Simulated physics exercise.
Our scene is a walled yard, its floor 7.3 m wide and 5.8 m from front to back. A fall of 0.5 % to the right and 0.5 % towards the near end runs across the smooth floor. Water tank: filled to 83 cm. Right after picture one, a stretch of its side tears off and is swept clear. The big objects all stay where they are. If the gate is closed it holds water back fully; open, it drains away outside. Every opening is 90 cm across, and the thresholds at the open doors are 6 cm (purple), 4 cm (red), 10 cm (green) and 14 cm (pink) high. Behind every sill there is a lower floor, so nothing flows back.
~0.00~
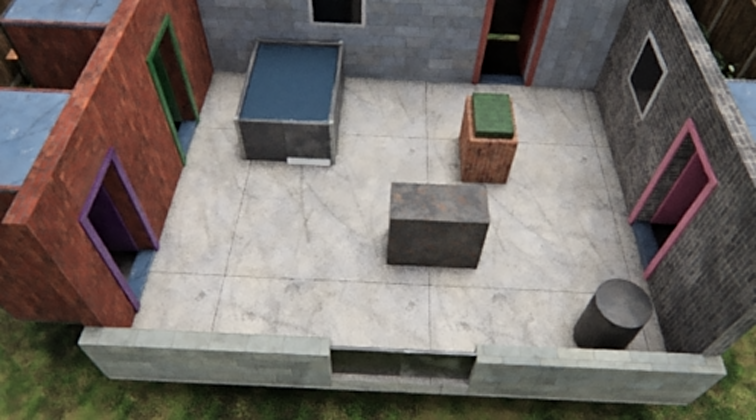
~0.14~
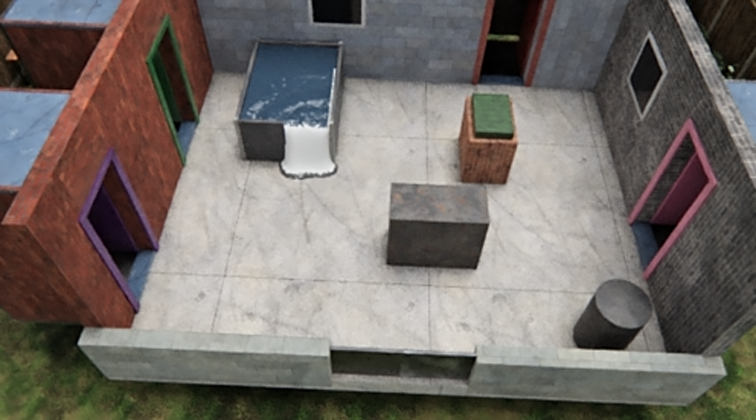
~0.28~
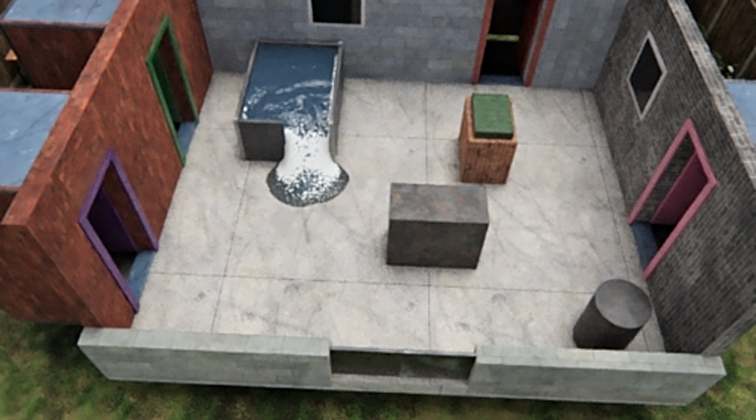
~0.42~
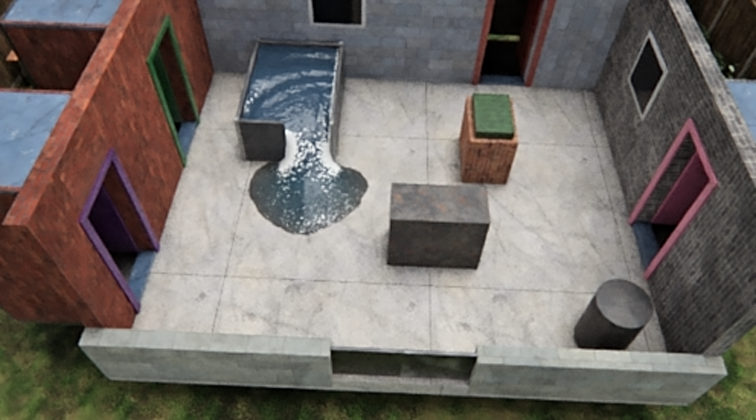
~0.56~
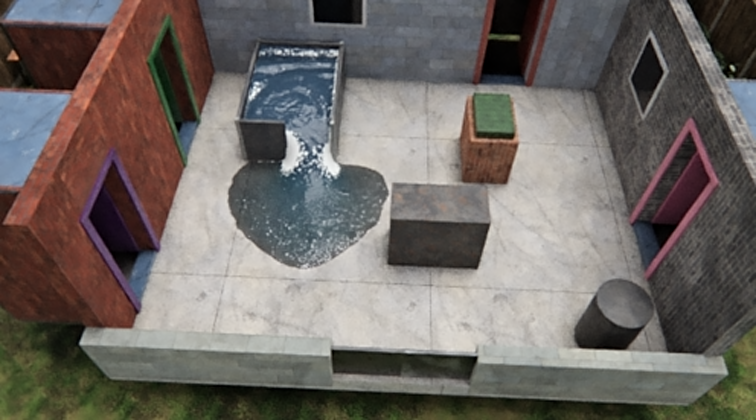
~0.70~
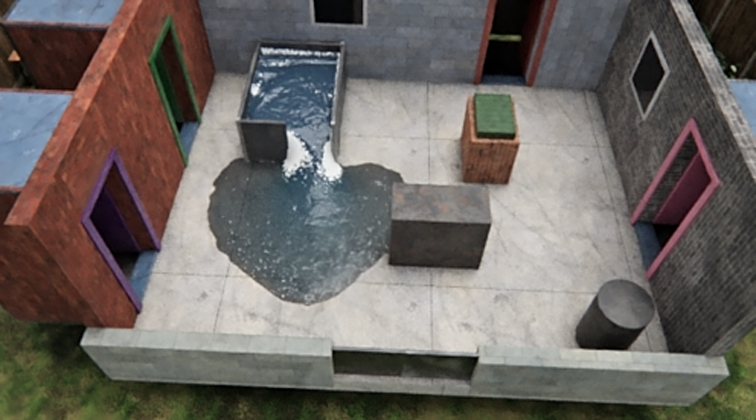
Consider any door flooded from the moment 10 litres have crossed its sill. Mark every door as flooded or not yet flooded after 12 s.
After that time, purple door: Flooded; red door: Flooded; green door: Not yet flooded; pink door: Not yet flooded.
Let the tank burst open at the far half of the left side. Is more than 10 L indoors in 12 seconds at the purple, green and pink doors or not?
Log - purple: Threshold topped, green: Threshold topped, pink: Threshold not reached.
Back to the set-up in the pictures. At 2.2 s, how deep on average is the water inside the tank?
Average depth: About 44 cm.
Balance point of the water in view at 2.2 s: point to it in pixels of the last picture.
Near (305, 189).
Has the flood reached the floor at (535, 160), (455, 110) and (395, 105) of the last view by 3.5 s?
Untouched, untouched, untouched.
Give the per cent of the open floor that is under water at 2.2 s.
Near 40 per cent is wet.
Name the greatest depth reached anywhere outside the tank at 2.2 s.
Up to near 36 cm.
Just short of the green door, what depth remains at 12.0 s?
The depth there is near 8.5 cm.
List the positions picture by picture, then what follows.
The water tank at (293, 83) is whole and still, 83 cm deep, in the first picture.
Water pours out at (309, 146) and has run 0.5 m, to (284, 170); typically 10 cm deep outside, 83 cm at the water tank's back, in the second picture.
The front is at (290, 201), 0.9 m from the gap at (309, 149); 0.8 m2 of floor is under water; 83 cm left at the back of the water tank, in the third picture.
The front is at (313, 229), 1.4 m from the gap at (310, 150); 1.9 m2 of floor is under water; 82 cm left at the back of the water tank, in the fourth picture.
The front is at (313, 262), 2.0 m from the gap at (311, 150); 3.6 m2 of floor is under water; 75 cm left at the back of the water tank, in the fifth picture.
Water pours out at (311, 150) and has run 2.6 m, to (314, 297); typically 4 cm deep outside, 70 cm at the water tank's back, in the sixth picture.
After 1.4 s water covers 30 % of the floor and is deepest (42 cm) near (315, 168); purple door 6 cm at the sill, 0 L in, red door not reached, green door not reached, pink door not reached.
After 2.2 s water covers 40 % of the floor and is deepest (36 cm) near (140, 353); purple door 10 cm at the sill, 1 L in, red door not reached, green door not reached, pink door not reached.
After 3.5 s water covers 55 % of the floor and is deepest (24 cm) near (315, 168); purple door 14 cm at the sill, 27 L in, red door not reached, green door not reached, pink door 6 cm at the sill, 0 L in.
After 7.0 s water covers 80 % of the floor and is deepest (13 cm) near (567, 348); purple door 10 cm at the sill, 79 L in, red door 3 cm at the sill, 0 L in, green door 4 cm at the sill, 0 L in, pink door 13 cm at the sill, 0 L in.
After 12.0 s water covers 95 % of the floor and is deepest (12 cm) near (666, 378); purple door 5 cm at the sill, 96 L in, red door 7 cm at the sill, 21 L in, green door 8 cm at the sill, 0 L in, pink door 8 cm at the sill, 0 L in.
